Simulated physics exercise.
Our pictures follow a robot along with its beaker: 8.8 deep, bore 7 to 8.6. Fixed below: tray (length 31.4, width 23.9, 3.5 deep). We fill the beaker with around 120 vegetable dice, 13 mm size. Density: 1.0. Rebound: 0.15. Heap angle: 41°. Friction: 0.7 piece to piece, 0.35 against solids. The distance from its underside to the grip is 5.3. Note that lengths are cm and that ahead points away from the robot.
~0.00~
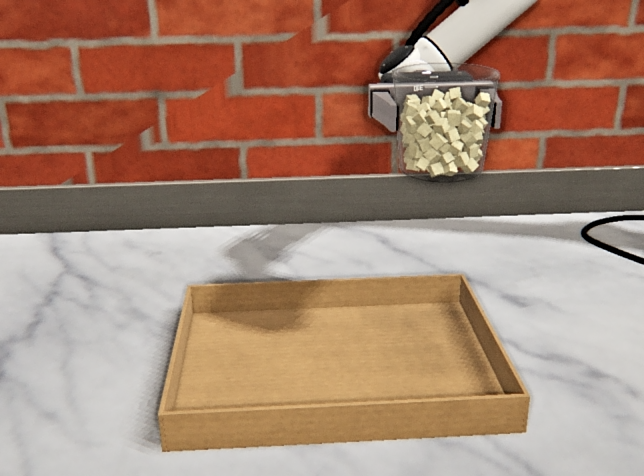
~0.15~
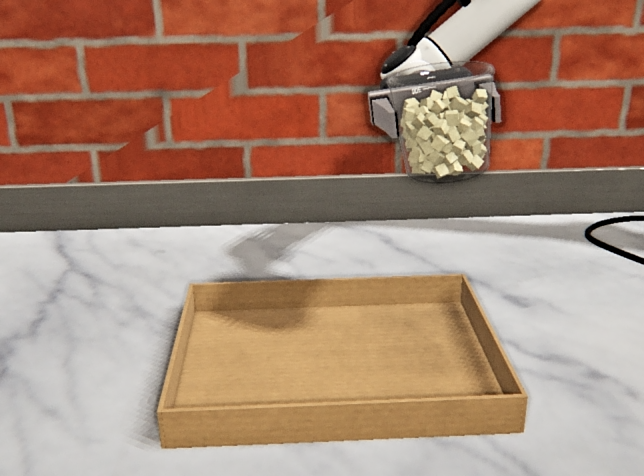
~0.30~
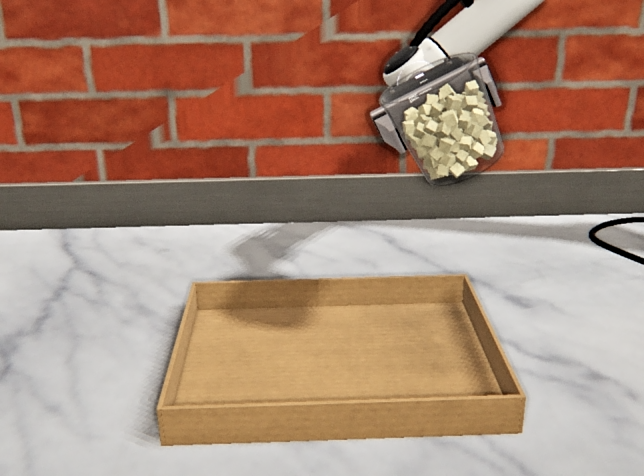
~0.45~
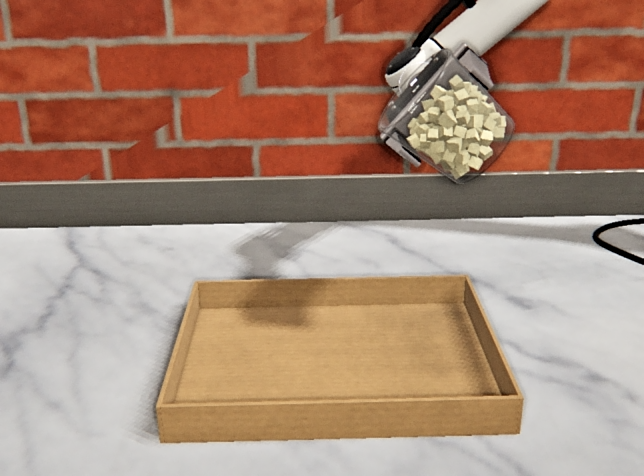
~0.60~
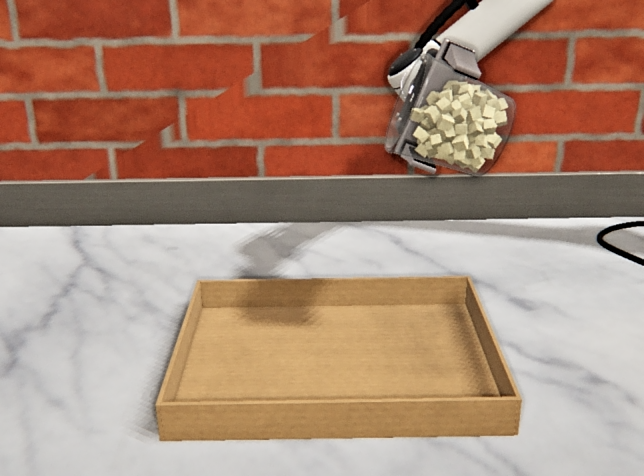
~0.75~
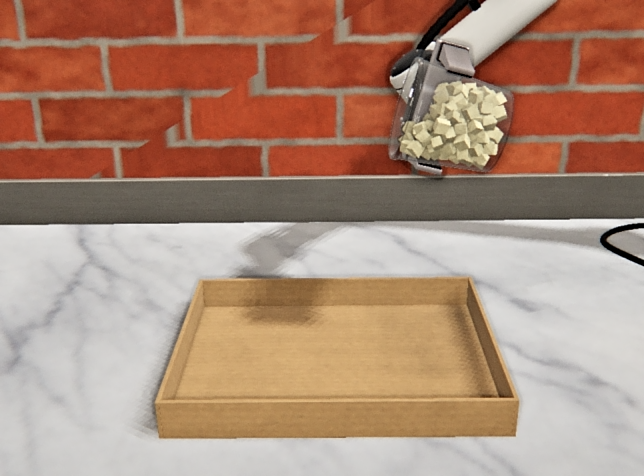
A clear beaker packed with pale vegetable dice tilted steadily forward on a white robot arm, its cubes shifting inside, while an empty wooden tray sat on the marble counter below a brick wall.
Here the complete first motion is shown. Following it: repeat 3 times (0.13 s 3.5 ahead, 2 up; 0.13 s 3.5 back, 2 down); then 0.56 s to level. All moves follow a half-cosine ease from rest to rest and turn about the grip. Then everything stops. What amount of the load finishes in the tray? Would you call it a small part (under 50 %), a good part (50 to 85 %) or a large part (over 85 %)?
I'd call it a good part.
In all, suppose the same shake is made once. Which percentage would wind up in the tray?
About 35 per cent in that case.
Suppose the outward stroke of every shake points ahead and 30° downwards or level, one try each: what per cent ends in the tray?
You'd get about 15 per cent with the first setting and about 55 per cent with the second.
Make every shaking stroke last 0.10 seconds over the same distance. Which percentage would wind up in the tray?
It would be some 90 %.
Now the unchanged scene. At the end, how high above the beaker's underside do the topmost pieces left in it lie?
Roughly 4.5 centimetres.
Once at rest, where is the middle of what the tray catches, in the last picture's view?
Around (324, 356) in the last view.
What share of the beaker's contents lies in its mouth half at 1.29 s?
I'd say close to 70 per cent.
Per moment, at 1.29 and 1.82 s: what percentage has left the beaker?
About 60, 70.
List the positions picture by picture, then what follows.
The first picture shows the beaker middle at (443, 124), level; upper third of the load around (441, 113), from x 405 to 485, top at y 95; 123 in the beaker.
The second picture shows the beaker middle at (444, 124), tilted 7° forward; upper third of the load around (444, 113), from x 405 to 480, top at y 95.
The third picture shows the beaker middle at (447, 124), tilted 26° forward; upper third of the load around (452, 113), from x 410 to 490, top at y 90.
The fourth picture shows the beaker middle at (450, 122), tilted 49° forward; upper third of the load around (461, 108), from x 415 to 500, top at y 85.
The fifth picture shows the beaker middle at (452, 121), tilted 68° forward; upper third of the load around (464, 106), from x 415 to 500, top at y 90.
The sixth picture shows the beaker middle at (452, 121), tilted 75° forward; upper third of the load around (469, 106), from x 405 to 500, top at y 90; 123 in the beaker.
After 1.29 s, tilted 75° forward, highest piece 26 above the table; 49 in the beaker, 40 in the tray, 34 in flight or on a rim.
After 1.82 s, tilted 35° forward, highest piece 27 above the table; 87 in the tray, 36 in the beaker.
After 2.29 s, level, highest piece 28 above the table; 87 in the tray, 36 in the beaker.
After 3.34 s, level, highest piece 25 above the table; 87 in the tray, 36 in the beaker.
In the end, 87 in the tray, 36 in the beaker. That is 71 % in the tray.
